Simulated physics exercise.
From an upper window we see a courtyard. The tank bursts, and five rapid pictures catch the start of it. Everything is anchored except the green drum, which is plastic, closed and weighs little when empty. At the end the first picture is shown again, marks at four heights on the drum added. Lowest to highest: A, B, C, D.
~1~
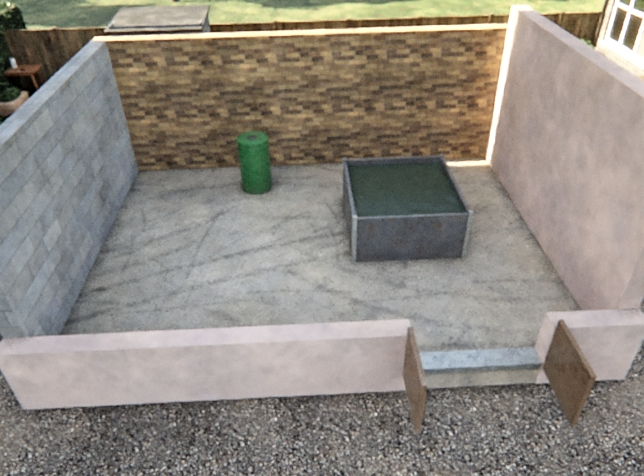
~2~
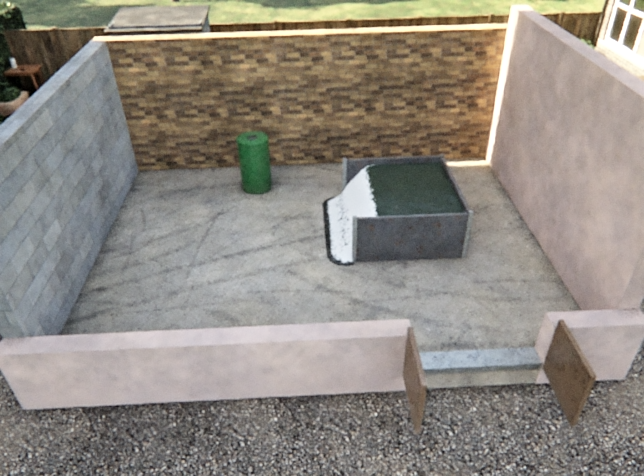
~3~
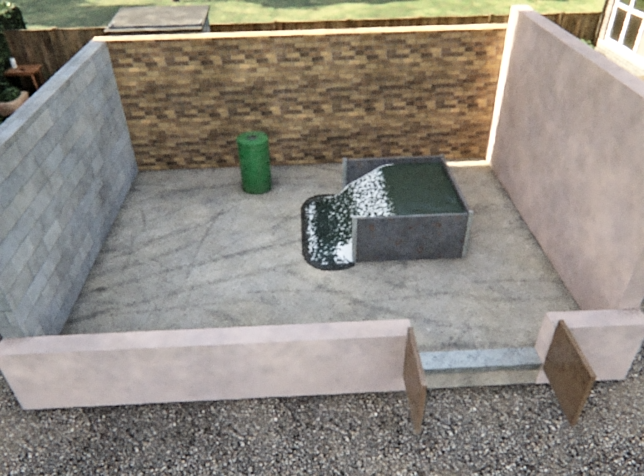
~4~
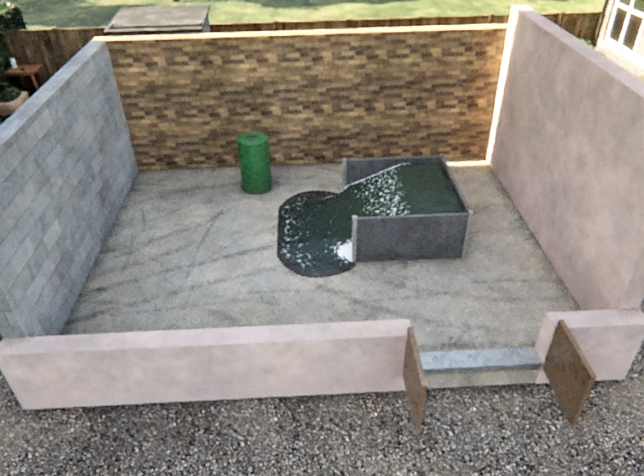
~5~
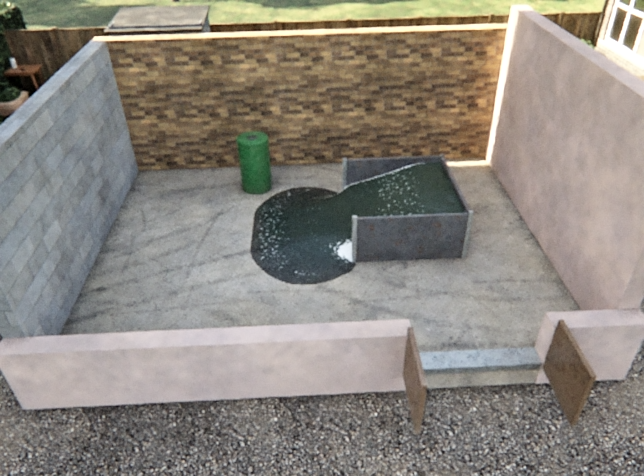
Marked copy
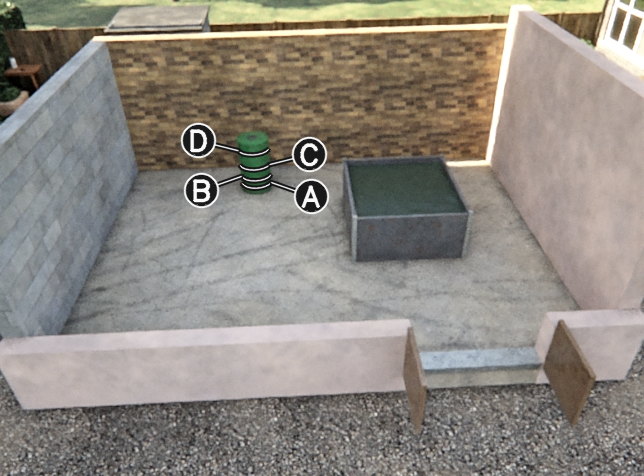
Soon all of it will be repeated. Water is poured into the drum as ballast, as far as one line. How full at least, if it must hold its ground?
The answer is line B.
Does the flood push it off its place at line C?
No.
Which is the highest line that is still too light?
Line A.
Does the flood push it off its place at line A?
Yes, it does.
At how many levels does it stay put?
Three.
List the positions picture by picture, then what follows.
Lid of the green drum at (252, 138); tank full, its middle at (402, 189); open gate at (477, 319).
Water covers 2 % of the ground and is seen nearest the drum at (333, 199).
Water covers 5 % of the ground and is seen nearest the drum at (310, 202).
Water covers 8 % of the ground and is seen nearest the drum at (298, 196).
Lid of the green drum at (252, 138); water covers 11 % of the ground and is seen nearest the drum at (283, 193).
On the marked copy, A at (256, 188); B at (255, 180); C at (254, 170); D at (252, 154); from the bottom up A, B, C, D.
If A is chosen, it is pushed about half its own width away.
If B is chosen, it does not move.
If C is chosen, it does not move.
If D is chosen, it does not move.
